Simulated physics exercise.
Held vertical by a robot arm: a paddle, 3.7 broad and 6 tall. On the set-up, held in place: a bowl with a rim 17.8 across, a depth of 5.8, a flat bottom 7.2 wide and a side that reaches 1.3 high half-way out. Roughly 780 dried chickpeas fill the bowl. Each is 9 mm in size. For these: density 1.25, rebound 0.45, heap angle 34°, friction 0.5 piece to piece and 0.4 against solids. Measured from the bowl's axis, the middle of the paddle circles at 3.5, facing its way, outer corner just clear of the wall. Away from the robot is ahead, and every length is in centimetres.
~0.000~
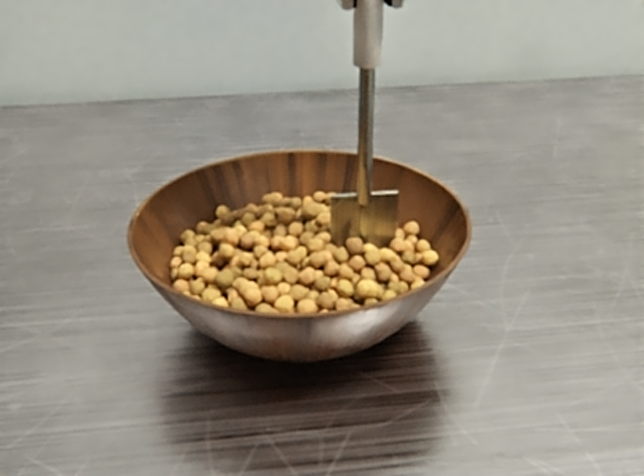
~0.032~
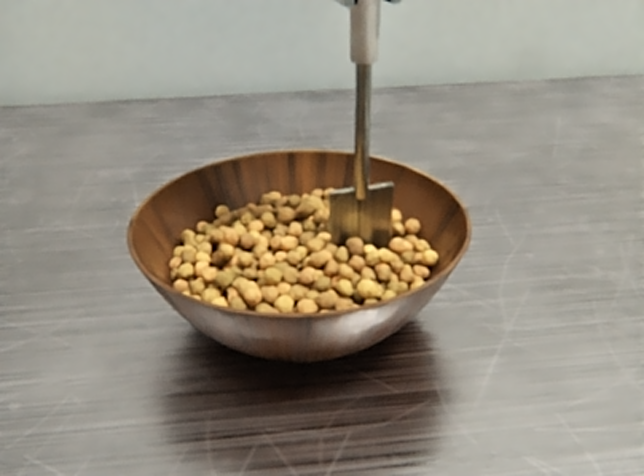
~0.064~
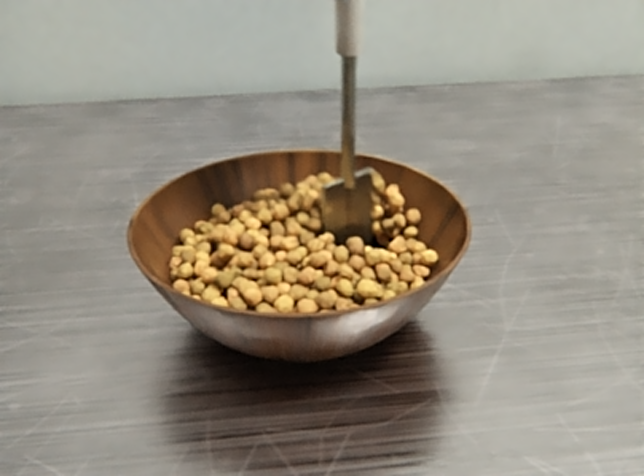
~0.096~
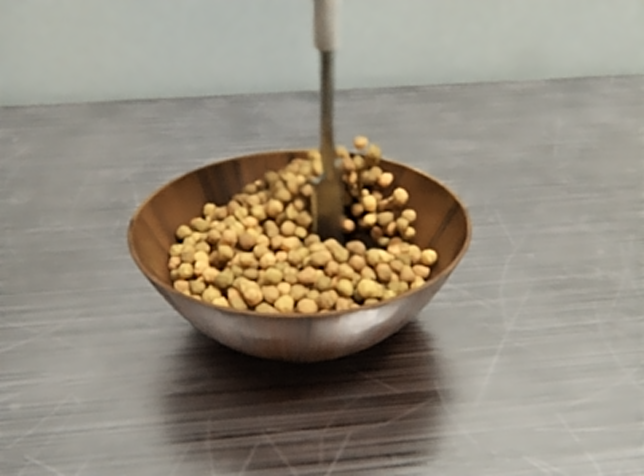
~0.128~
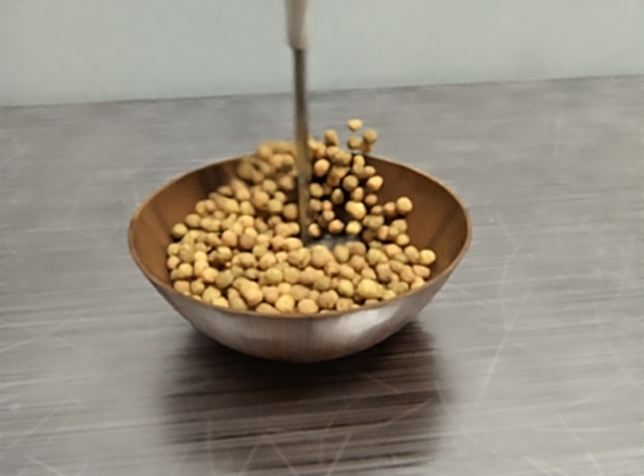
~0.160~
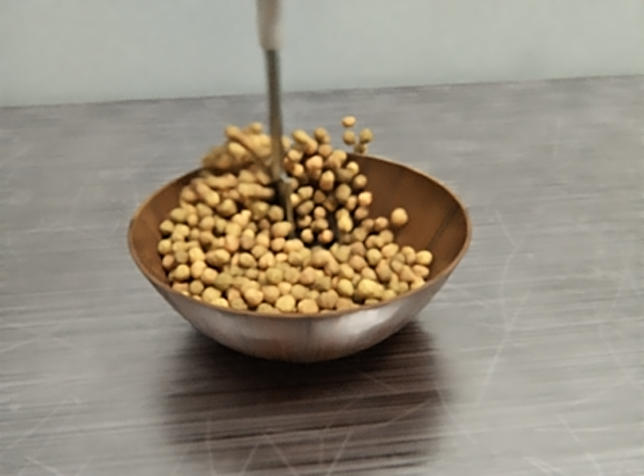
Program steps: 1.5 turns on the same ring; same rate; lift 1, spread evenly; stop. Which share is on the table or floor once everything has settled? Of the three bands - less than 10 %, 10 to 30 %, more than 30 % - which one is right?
The right band is 10 to 30 %.
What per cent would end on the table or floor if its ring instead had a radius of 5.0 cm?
It would be near 25 per cent.
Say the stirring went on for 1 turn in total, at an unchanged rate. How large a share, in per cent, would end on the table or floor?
That would give some 15 percent.
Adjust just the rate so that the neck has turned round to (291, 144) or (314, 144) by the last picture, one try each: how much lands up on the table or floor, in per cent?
It comes to roughly 15 per cent and then 5 per cent.
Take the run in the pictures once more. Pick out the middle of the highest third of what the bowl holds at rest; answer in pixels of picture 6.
(250, 261).
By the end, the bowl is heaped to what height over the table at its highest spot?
Height: Roughly 6.0 cm.
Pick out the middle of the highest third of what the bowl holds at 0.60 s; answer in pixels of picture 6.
Near (306, 202).
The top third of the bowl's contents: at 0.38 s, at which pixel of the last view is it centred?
Roughly at (344, 281).
After 0.38 s, 273° round, highest piece 10 above the table; 687 in the bowl, 53 on the table or floor, 35 in flight or on the tool.
After 0.60 s, 81° round, highest piece 7 above the table; 644 in the bowl, 126 on the table or floor, 5 in flight or on the tool.
After 0.91 s, 180° round, highest piece 6 above the table; 629 in the bowl, 146 on the table or floor.
After 1.61 s, 180° round, highest piece 6 above the table; 629 in the bowl, 146 on the table or floor.
In the end, 629 in the bowl, 146 on the table or floor. That is 19 % on the table or floor.
